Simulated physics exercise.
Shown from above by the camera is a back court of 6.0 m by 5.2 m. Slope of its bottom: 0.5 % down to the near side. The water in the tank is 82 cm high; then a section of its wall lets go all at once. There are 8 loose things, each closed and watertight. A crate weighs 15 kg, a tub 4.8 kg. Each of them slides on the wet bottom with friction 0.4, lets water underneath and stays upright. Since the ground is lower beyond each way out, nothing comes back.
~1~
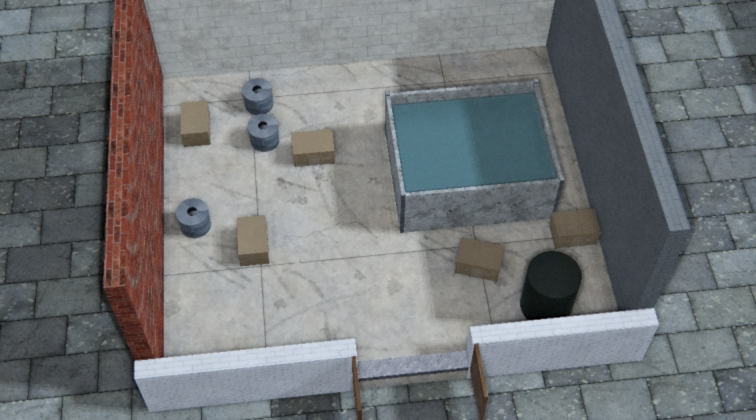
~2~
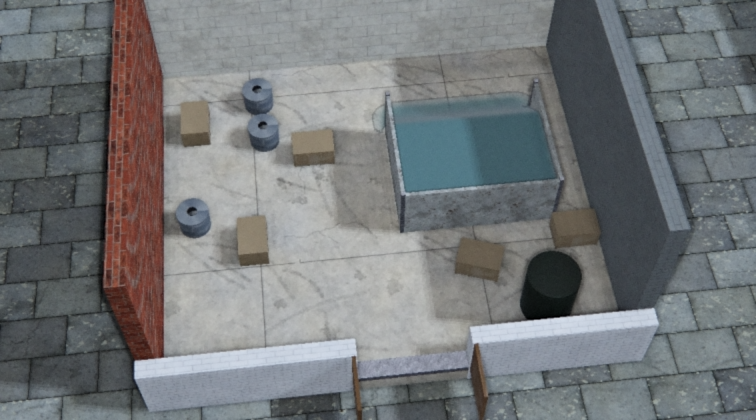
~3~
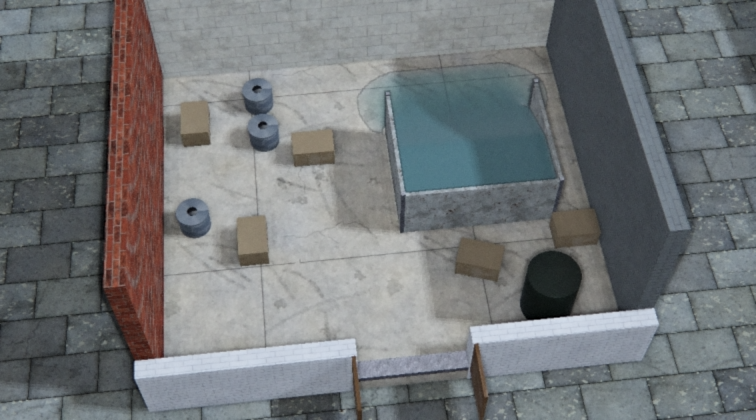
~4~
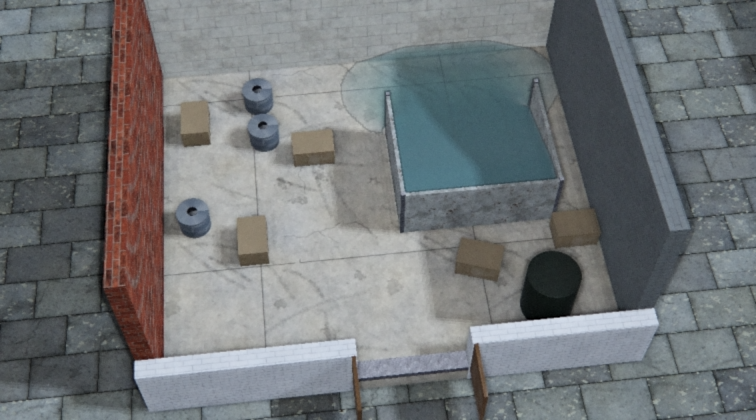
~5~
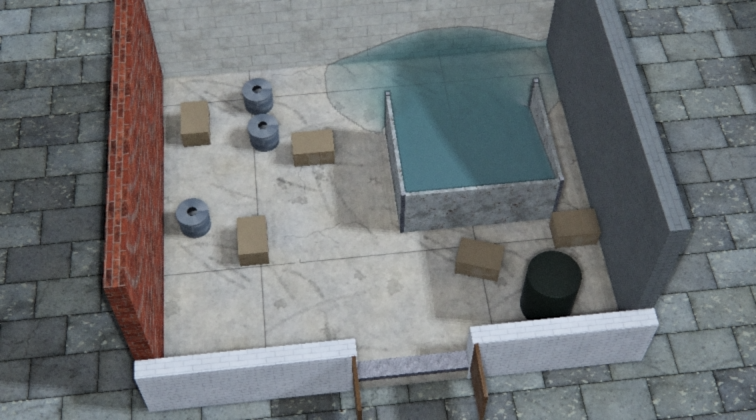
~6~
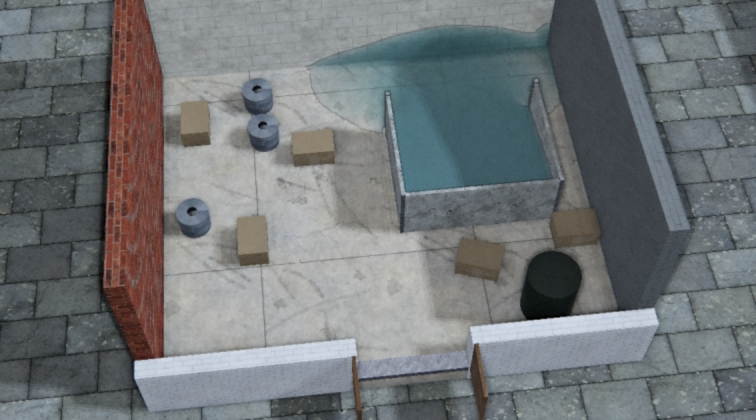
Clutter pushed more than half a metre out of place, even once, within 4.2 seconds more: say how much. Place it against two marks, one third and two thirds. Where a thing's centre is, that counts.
Two thirds or a larger share of them move that far.
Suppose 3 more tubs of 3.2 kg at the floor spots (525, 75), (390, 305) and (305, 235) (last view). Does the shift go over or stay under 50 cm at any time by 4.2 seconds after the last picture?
Note, in sequence: Over threshold; over threshold; under threshold.
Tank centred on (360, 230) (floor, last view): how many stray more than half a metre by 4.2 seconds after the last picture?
Then the count would be 8.
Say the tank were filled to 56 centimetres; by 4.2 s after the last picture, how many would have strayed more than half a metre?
5.
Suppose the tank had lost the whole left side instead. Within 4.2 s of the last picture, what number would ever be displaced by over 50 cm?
Result: 7.
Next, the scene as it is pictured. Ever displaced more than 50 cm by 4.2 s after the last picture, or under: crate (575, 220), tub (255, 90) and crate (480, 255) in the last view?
Result, in order: Overshooting / overshooting / undershooting.
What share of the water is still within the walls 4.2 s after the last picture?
About 100 per cent.
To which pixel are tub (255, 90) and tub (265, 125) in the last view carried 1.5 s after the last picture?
I'd say close to (205, 158) and close to (253, 168).
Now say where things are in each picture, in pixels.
The first picture shows a crate at (313, 142), on the bottom; a tub at (257, 89) rests on the ground; water covers 3.6 m2; 0 of 8 have shifted.
The second picture shows a crate at (313, 142), on the bottom; a tub at (257, 89) rests on the ground; water covers 5.0 m2; 0 of 8 have shifted.
The third picture shows a crate at (313, 142), on the bottom; a tub at (257, 89) rests on the ground; water covers 6.7 m2; 0 of 8 have shifted.
The fourth picture shows a crate at (313, 142) rests on the ground; a tub at (257, 89) rests on the ground; 8.2 m2 under water; 0 of 8 have shifted.
The fifth picture shows a crate at (313, 142), on the bottom; a tub at (257, 89), on the bottom; 8.5 m2 under water; 0 of 8 have shifted.
The sixth picture shows a crate at (313, 142) rests on the ground; a tub at (257, 89), on the bottom; 8.8 m2 under water; 0 of 8 have shifted.
Then, 0.4 s after the last picture 0 of 8 are over 50 cm from their spots; 0 afloat.
Then, 1.5 s after the last picture 2 of 8 are over 50 cm from their spots; 1 afloat.
Then, 2.8 s after the last picture 6 of 8 are over 50 cm from their spots; 4 afloat.
Then, 4.2 s after the last picture 7 of 8 are over 50 cm from their spots, and 7 have been at some point; 6 afloat.
